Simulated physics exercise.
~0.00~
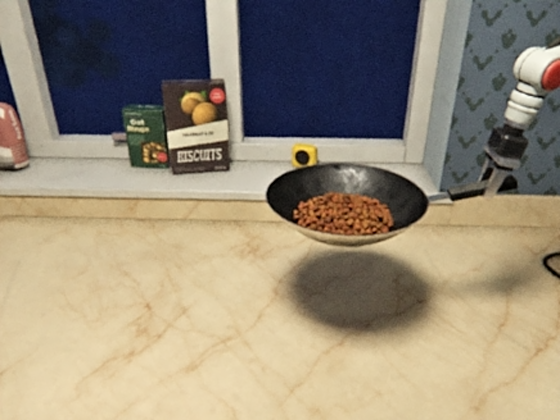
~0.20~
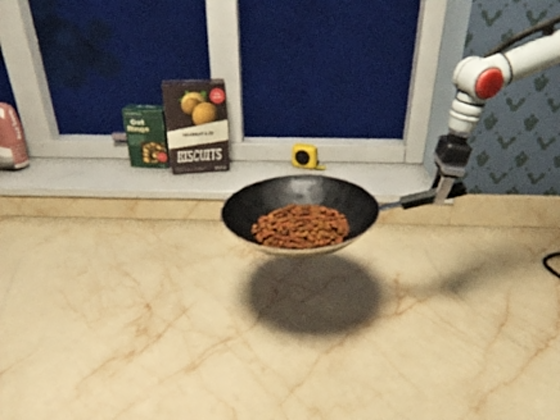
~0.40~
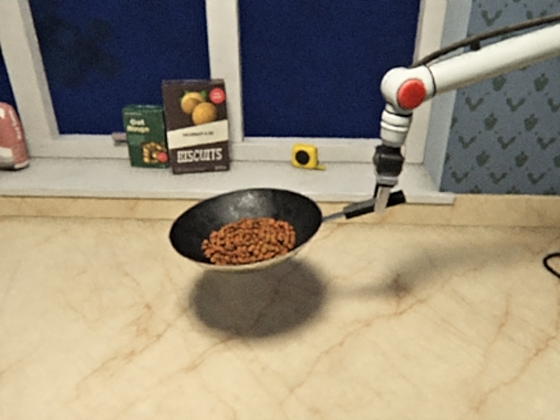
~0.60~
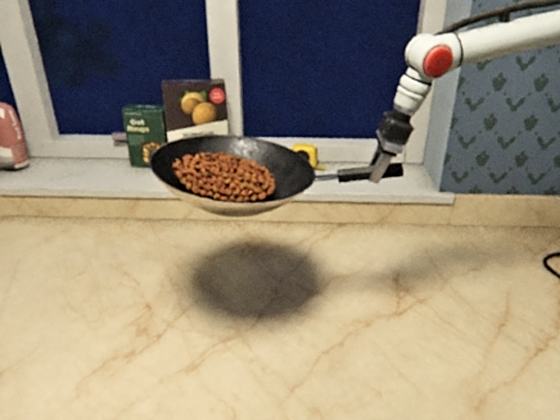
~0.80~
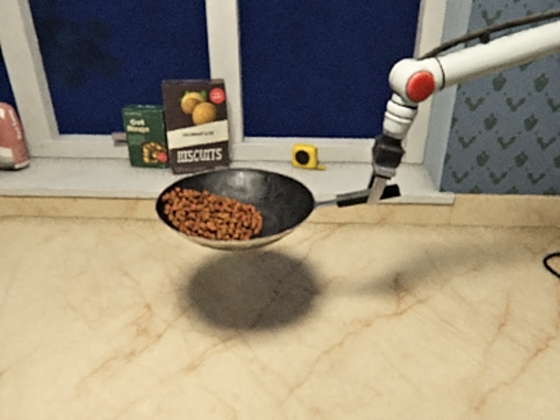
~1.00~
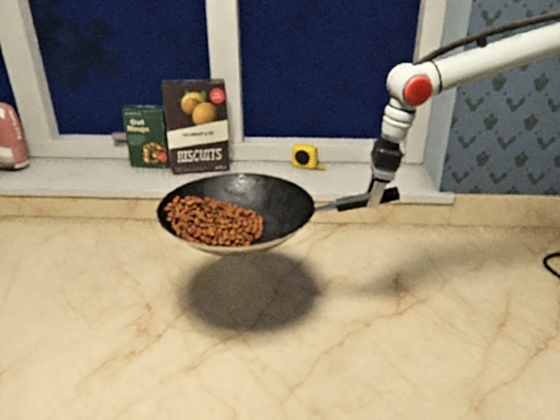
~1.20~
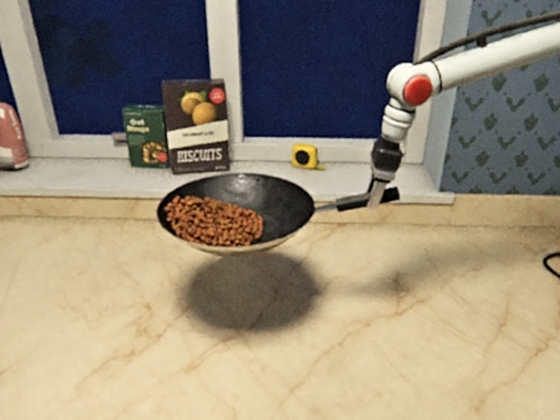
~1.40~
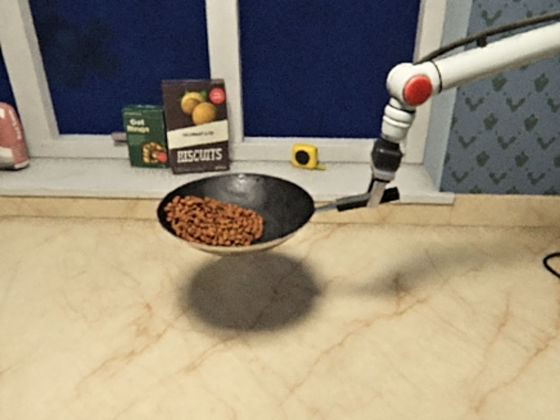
Robot arm carrying a wok of brown pellets left above a marble counter, lifting then lowering it, and holding it still.
